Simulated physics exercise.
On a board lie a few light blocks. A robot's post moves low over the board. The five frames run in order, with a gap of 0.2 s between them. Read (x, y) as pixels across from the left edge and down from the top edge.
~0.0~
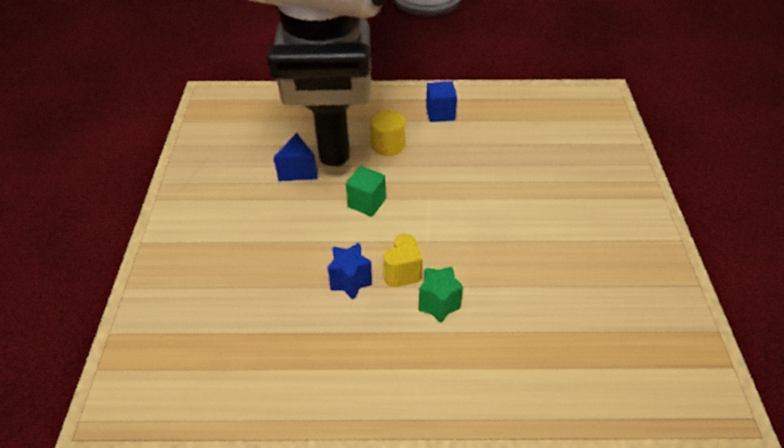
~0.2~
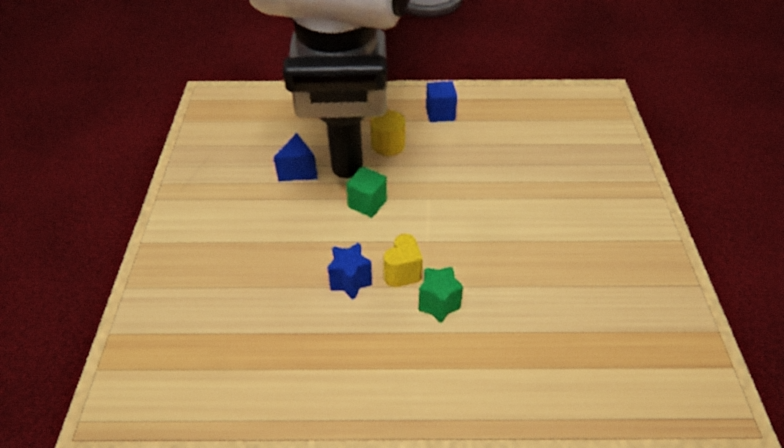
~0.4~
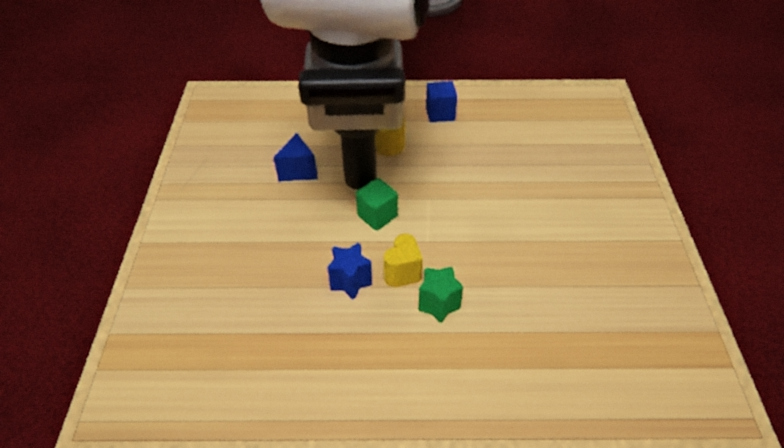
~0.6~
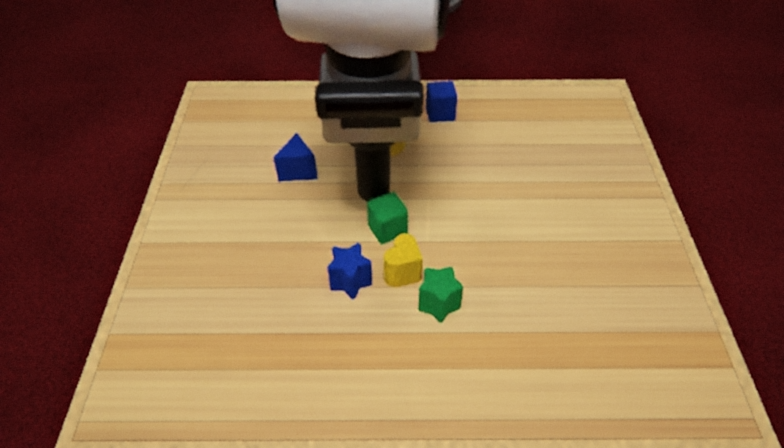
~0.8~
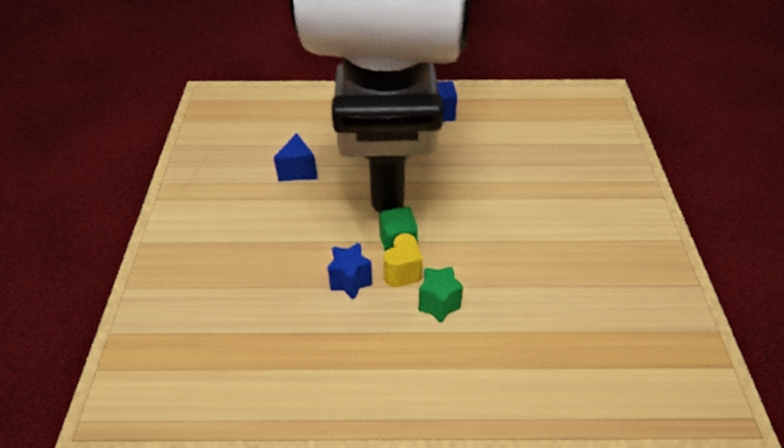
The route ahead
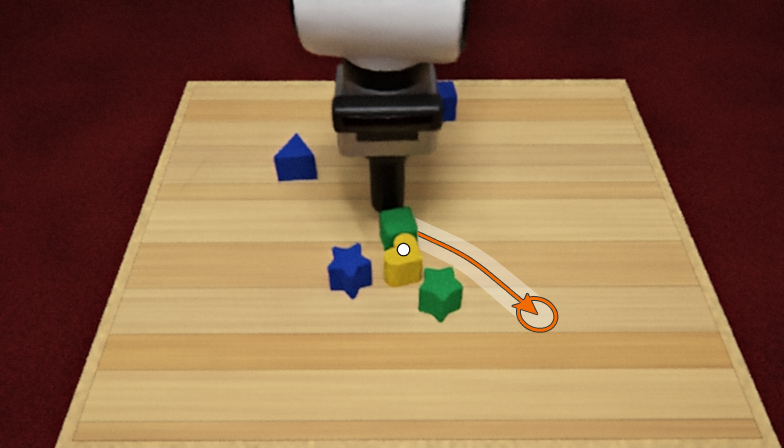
On a wooden board, a robot arm's dark post pushes a green block diagonally down and right, close behind a yellow heart.
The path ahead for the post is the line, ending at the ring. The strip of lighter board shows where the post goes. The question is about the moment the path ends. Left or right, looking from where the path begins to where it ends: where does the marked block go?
The shift is rightward.
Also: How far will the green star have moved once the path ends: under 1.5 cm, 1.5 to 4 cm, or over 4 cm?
Movement: Under 1.5 cm.
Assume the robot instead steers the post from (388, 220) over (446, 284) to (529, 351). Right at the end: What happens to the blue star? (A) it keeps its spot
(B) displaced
A
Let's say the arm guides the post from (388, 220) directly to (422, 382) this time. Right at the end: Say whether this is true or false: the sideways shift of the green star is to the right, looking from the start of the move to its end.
False.
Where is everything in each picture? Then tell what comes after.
In the first picture, lower end of the post (335, 157), tops of blocks, blue star (348, 258), green four-sided block (366, 179), yellow heart block (404, 250), green star (441, 281).
In the second picture, post (348, 169), blocks as before.
In the third picture, post (361, 180), green four-sided block (377, 192).
In the fourth picture, post (374, 192), green four-sided block (387, 205).
In the fifth picture, post (388, 204), blue star (348, 258), green four-sided block (399, 220), yellow heart block (404, 250), green star (441, 281).
The drawn path runs from (388, 220) by way of (439, 243) and (489, 274) to (537, 314); the dot is on the yellow heart block.
What follows on the original path. One third of the way, post (441, 228); green four-sided block (436, 250), turned 55° clockwise; yellow heart block (406, 270), turned 50° clockwise.
Two thirds of the way, post (493, 260); green four-sided block (445, 259), turned 95° clockwise; yellow heart block (406, 271), turned 50° clockwise; green star (442, 290).
At the end, post (542, 300); blue star not moved; green four-sided block (445, 259), turned 95° clockwise; yellow heart block (406, 271), turned 50° clockwise; green star (442, 290).
